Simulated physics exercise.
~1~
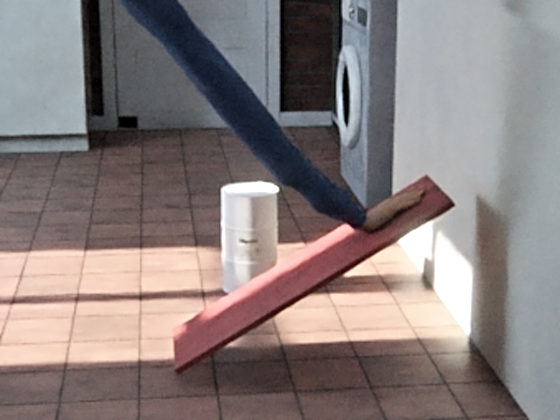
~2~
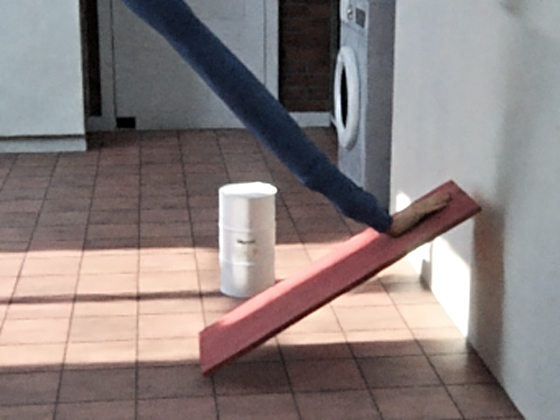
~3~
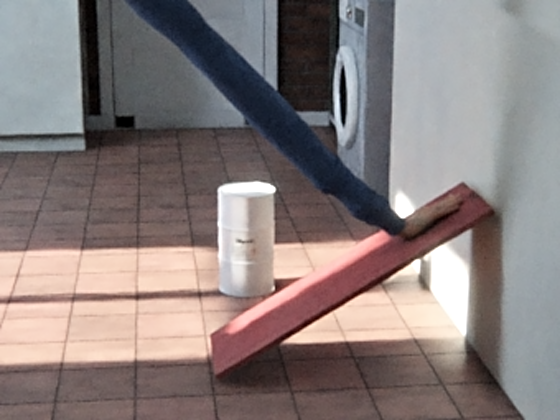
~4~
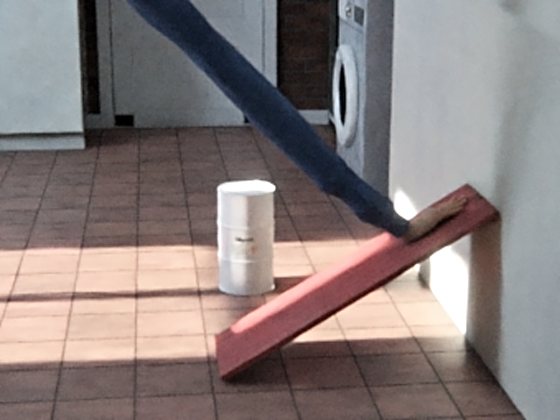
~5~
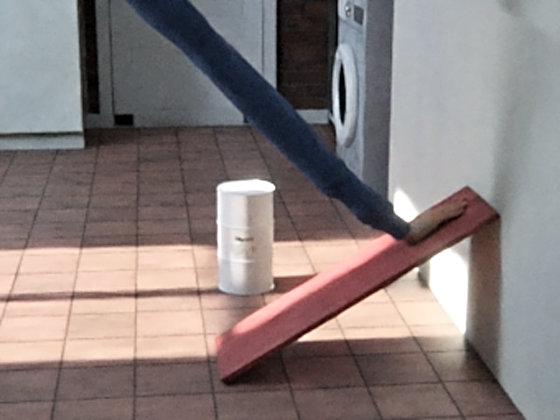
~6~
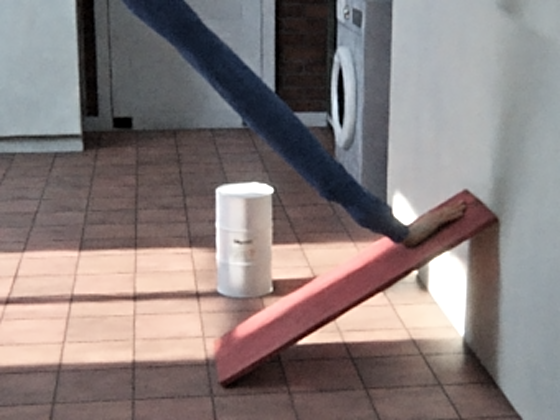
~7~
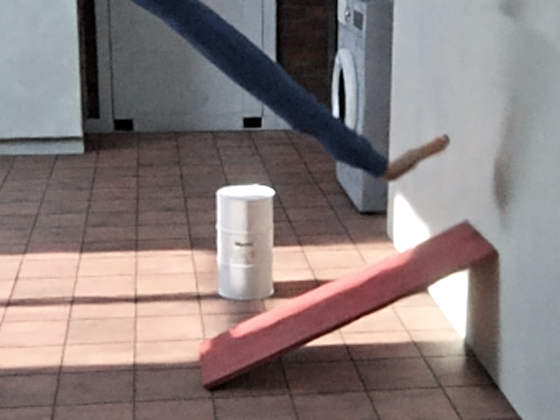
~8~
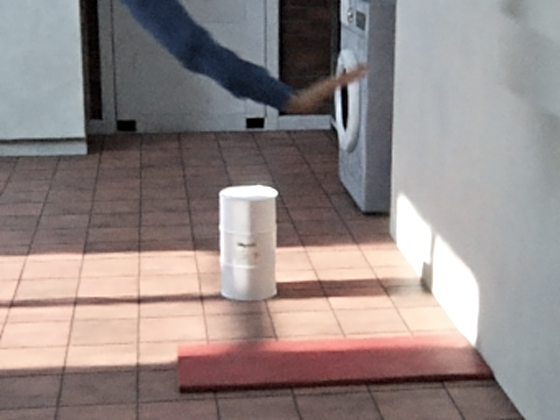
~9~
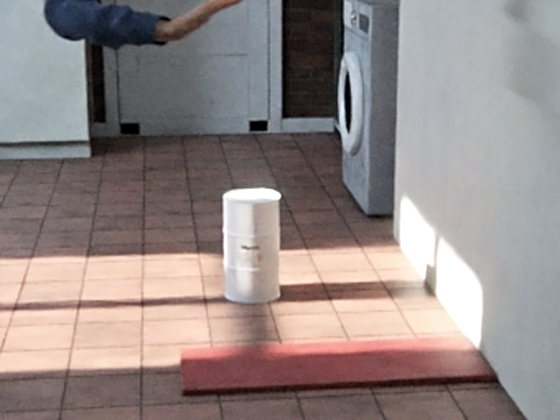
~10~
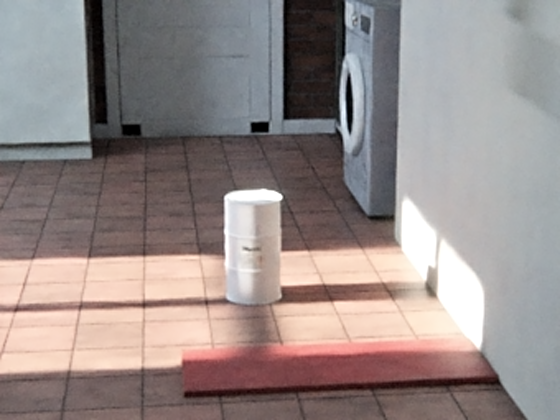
To begin with, a blue-sleeved arm holds a long red board at a slant above a tiled floor, near a white canister and a pale wall. The hand moves the board to the right until its upper end meets the wall, its lower end resting on the tiles. After holding it there briefly, the hand lets go and draws back. The board slips, its raised end sliding down the wall until it drops to the floor. The arm withdraws to the upper left and leaves view, while the board lies flat and the canister stands unmoved.
